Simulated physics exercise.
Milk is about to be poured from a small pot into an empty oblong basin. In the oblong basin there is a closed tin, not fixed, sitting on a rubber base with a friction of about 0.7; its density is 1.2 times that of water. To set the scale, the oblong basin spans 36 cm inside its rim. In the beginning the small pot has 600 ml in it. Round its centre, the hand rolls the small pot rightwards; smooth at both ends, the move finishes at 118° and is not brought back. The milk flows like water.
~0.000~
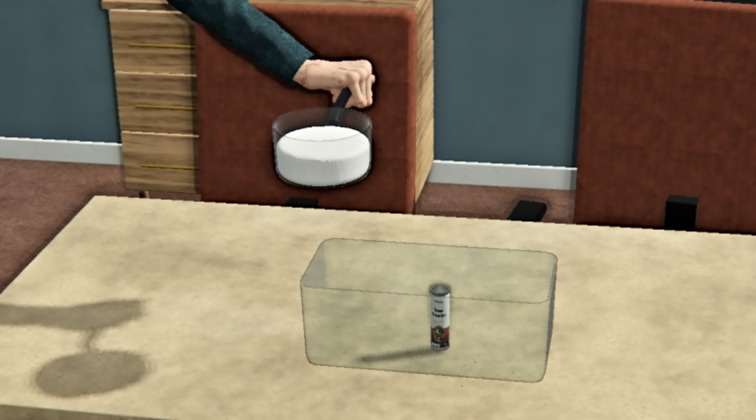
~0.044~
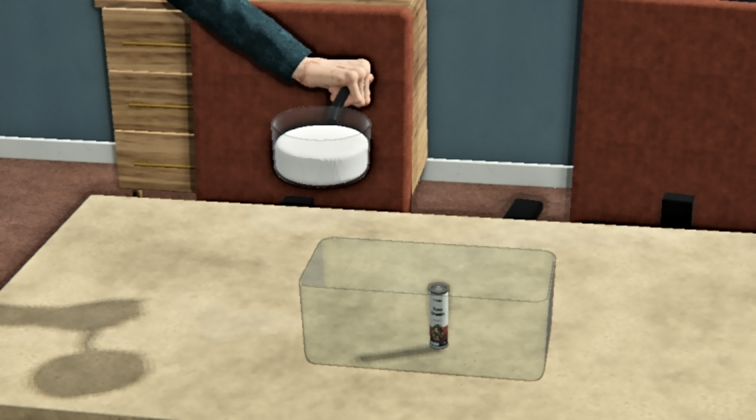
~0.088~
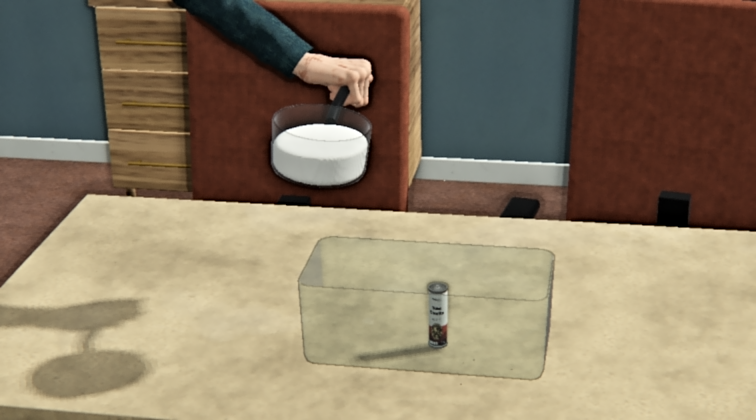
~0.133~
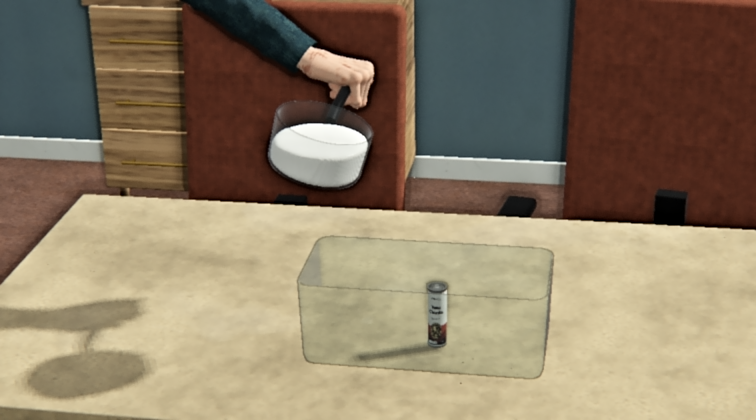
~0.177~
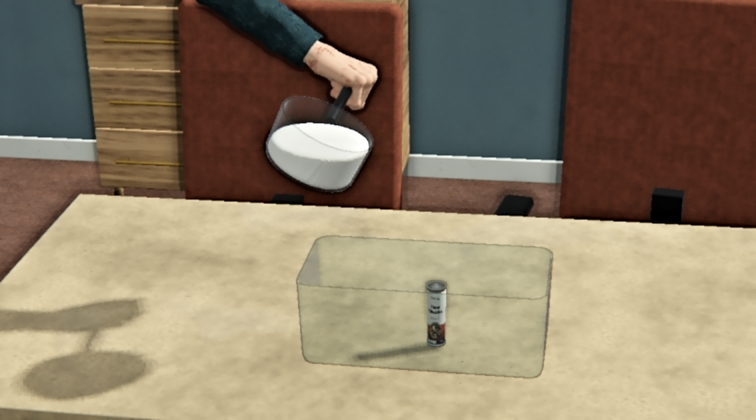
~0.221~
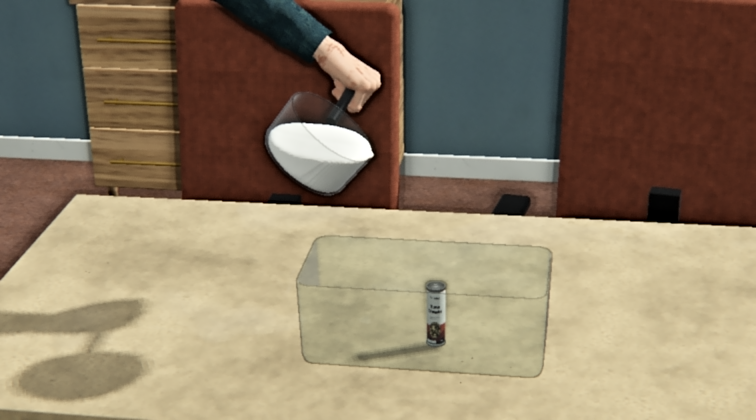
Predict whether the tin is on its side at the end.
Here's my call: It does not tip.
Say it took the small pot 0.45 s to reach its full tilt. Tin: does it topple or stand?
After the tilt, the tin is still standing.
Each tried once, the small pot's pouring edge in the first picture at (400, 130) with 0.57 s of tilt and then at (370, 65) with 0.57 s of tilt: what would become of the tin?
Trial 1 - tin tips; trial 2 - tin tips.
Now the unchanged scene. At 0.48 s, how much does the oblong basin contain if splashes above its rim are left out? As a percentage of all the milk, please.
At that time the basin holds about 24 per cent of the liquid.
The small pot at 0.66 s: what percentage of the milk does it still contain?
Around 2 in a hundred is still there.
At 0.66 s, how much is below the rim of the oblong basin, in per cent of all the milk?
I'd put it at roughly 92 per cent.
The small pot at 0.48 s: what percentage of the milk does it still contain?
Roughly 18 per cent.
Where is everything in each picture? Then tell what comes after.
In the first frame, it leans 0°; its right rim is at (370, 128); the milk meets the walls at (279, 139) and (368, 144); the oblong basin's rim runs from (312, 262) to (553, 279); the tin's top is at (440, 292).
In the second frame, it leans 2°; its right rim is at (369, 128); the milk meets the walls at (278, 138) and (367, 143).
In the third frame, it leans 7°; its right rim is at (370, 131); the milk meets the walls at (277, 136) and (367, 143).
In the fourth frame, it leans 15°; its right rim is at (371, 138); the milk meets the walls at (275, 135) and (367, 144).
In the fifth frame, it leans 26°; its right rim is at (371, 147); the milk meets the walls at (273, 133) and (369, 146).
In the sixth frame, it leans 39°; its right rim is at (370, 158); the milk meets the walls at (271, 130) and (366, 147); 1 per cent is over the edge.
By 0.48 s the tilt is 110° and 17 per cent is still to pour; the tin stands where it began.
By 0.66 s the tilt is 118° and 2 per cent is still to pour; the tin leans 5°.
By 0.86 s the tilt is 118° and 0 per cent is still to pour; the tin leans 5°.
By 1.07 s the tilt is 118° and 0 per cent is still to pour; the tin stands 1 cm from where it began.
At rest the tin stands 1 cm from where it began.
